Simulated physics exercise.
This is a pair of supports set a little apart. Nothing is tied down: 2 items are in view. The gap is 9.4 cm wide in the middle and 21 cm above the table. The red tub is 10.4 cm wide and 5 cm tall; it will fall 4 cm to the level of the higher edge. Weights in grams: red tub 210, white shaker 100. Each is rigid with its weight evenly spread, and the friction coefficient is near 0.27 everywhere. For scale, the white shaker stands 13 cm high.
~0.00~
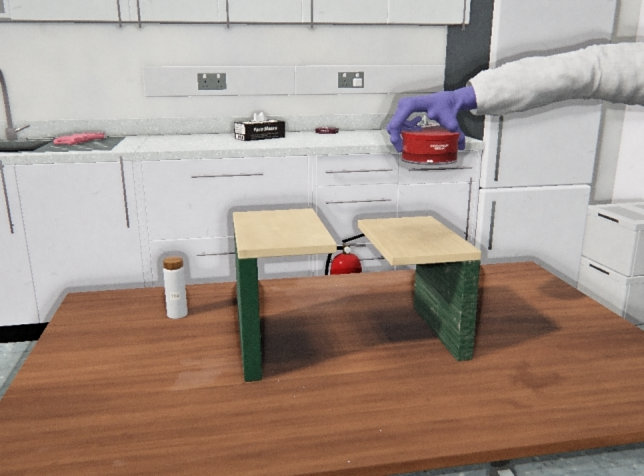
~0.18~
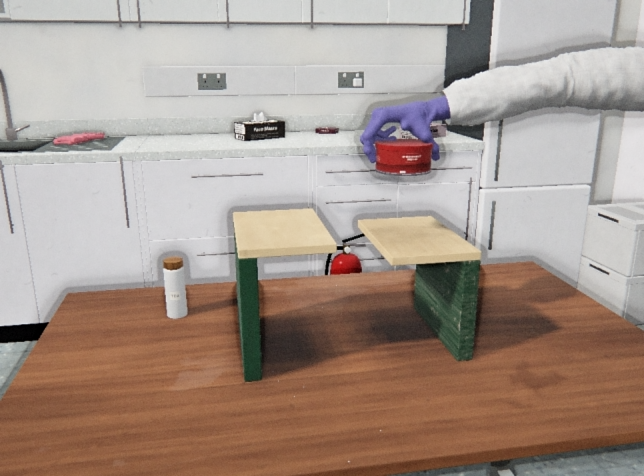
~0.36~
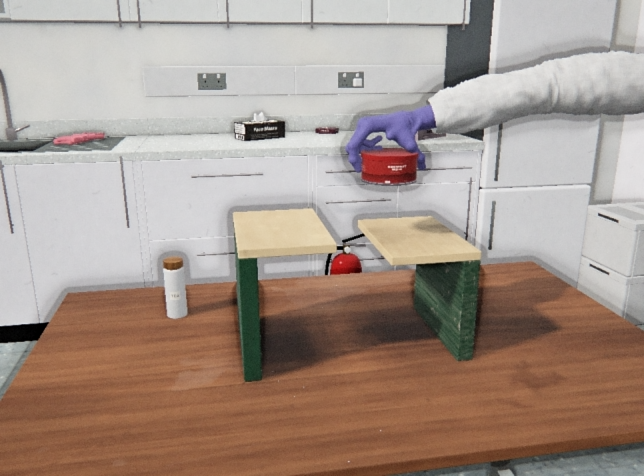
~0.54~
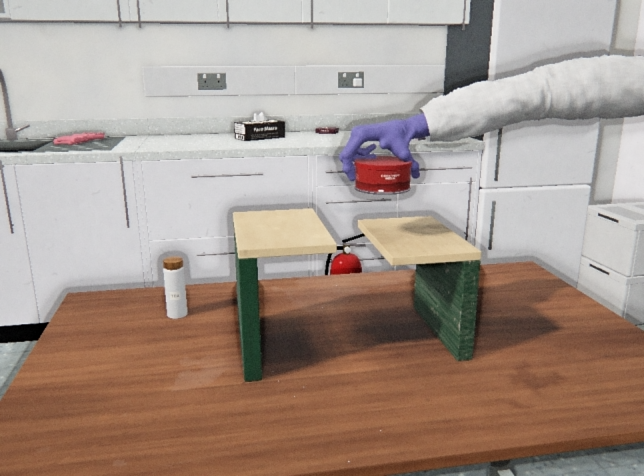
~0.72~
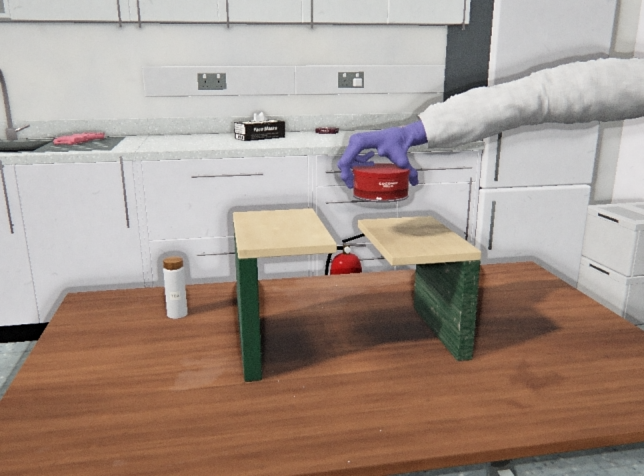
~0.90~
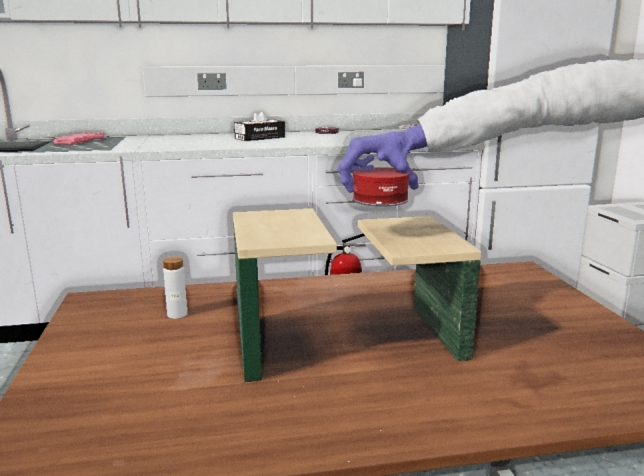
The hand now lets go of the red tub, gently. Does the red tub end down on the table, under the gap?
It stays on top.
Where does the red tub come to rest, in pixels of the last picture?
Around (380, 223).
After 1.22 s, red tub slid 7 cm near (380, 223).
After 1.56 s, red tub resting near (380, 223).
At rest (1.9 s), not toppled but over 4 cm from the start, red tub; white shaker in place, give or take 4 cm. Seen from the same camera at the end, red tub near (380, 223). The tub is caught.
